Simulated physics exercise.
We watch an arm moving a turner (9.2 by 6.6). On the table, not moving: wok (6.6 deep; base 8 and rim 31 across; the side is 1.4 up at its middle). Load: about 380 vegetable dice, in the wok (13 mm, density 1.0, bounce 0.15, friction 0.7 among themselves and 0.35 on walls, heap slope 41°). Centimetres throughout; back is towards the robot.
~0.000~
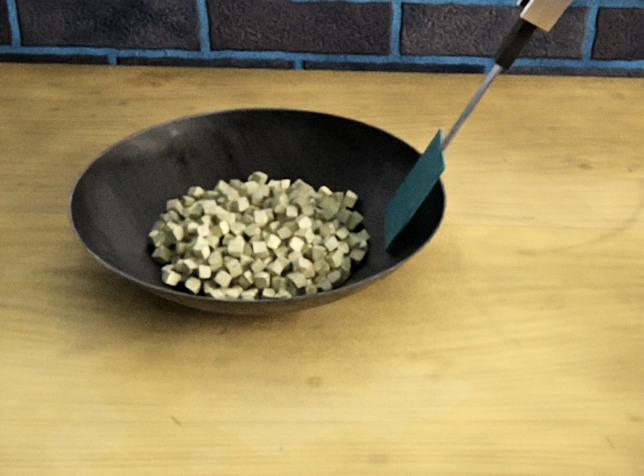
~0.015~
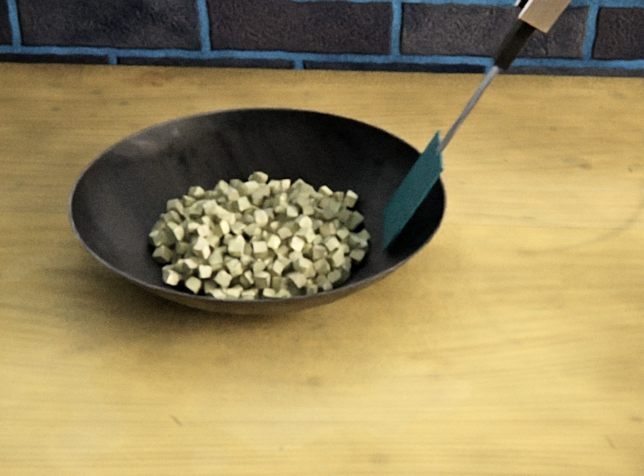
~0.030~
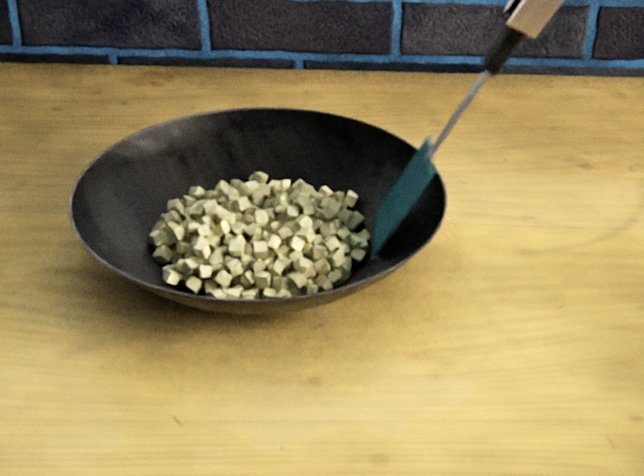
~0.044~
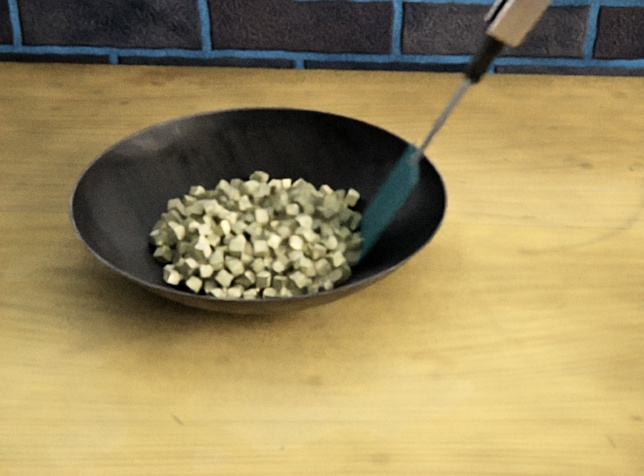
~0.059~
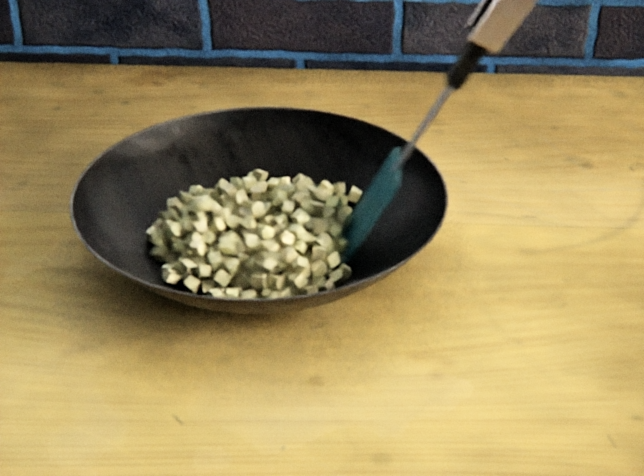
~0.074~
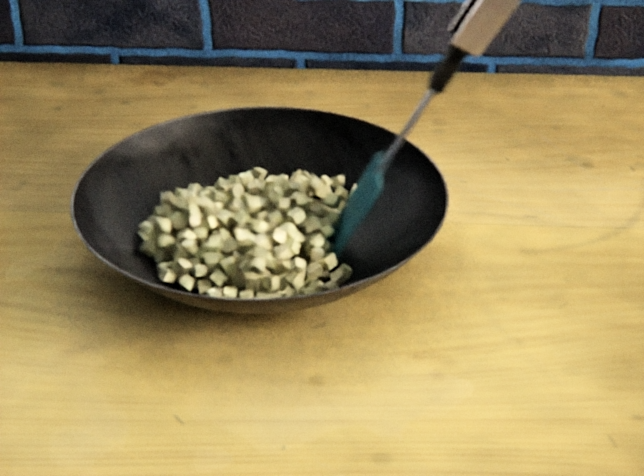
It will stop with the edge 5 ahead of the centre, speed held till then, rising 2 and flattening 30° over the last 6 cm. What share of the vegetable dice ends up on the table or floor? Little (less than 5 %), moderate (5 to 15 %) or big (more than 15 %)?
Answer: Little; less than 5 % of the vegetable dice finish on the table or floor.
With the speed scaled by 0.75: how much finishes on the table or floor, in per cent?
About 0 per cent.
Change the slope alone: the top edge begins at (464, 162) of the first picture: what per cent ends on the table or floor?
Some 0 per cent.
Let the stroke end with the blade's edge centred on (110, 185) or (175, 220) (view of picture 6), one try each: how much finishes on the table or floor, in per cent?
About 35 and 10 per cent.
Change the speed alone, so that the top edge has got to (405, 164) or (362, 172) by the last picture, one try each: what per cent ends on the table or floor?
About 0 and 5 per cent.
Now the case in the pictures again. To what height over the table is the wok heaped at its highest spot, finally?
Roughly 7.5 cm.
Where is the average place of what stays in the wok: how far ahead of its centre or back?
About 5.5 cm ahead.
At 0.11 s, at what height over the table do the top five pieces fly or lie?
Roughly 6 cm.
After 0.11 s, sloping 62°, highest piece 6 above the table; 384 in the wok.
After 0.15 s, sloping 50°, highest piece 7 above the table; 384 in the wok.
After 0.36 s, sloping 32°, highest piece 7 above the table; 383 in the wok, 1 on the table or floor.
After 1.41 s, sloping 32°, highest piece 7 above the table; 383 in the wok, 1 on the table or floor.
At rest, 383 in the wok, 1 on the table or floor. That is 0 % on the table or floor.
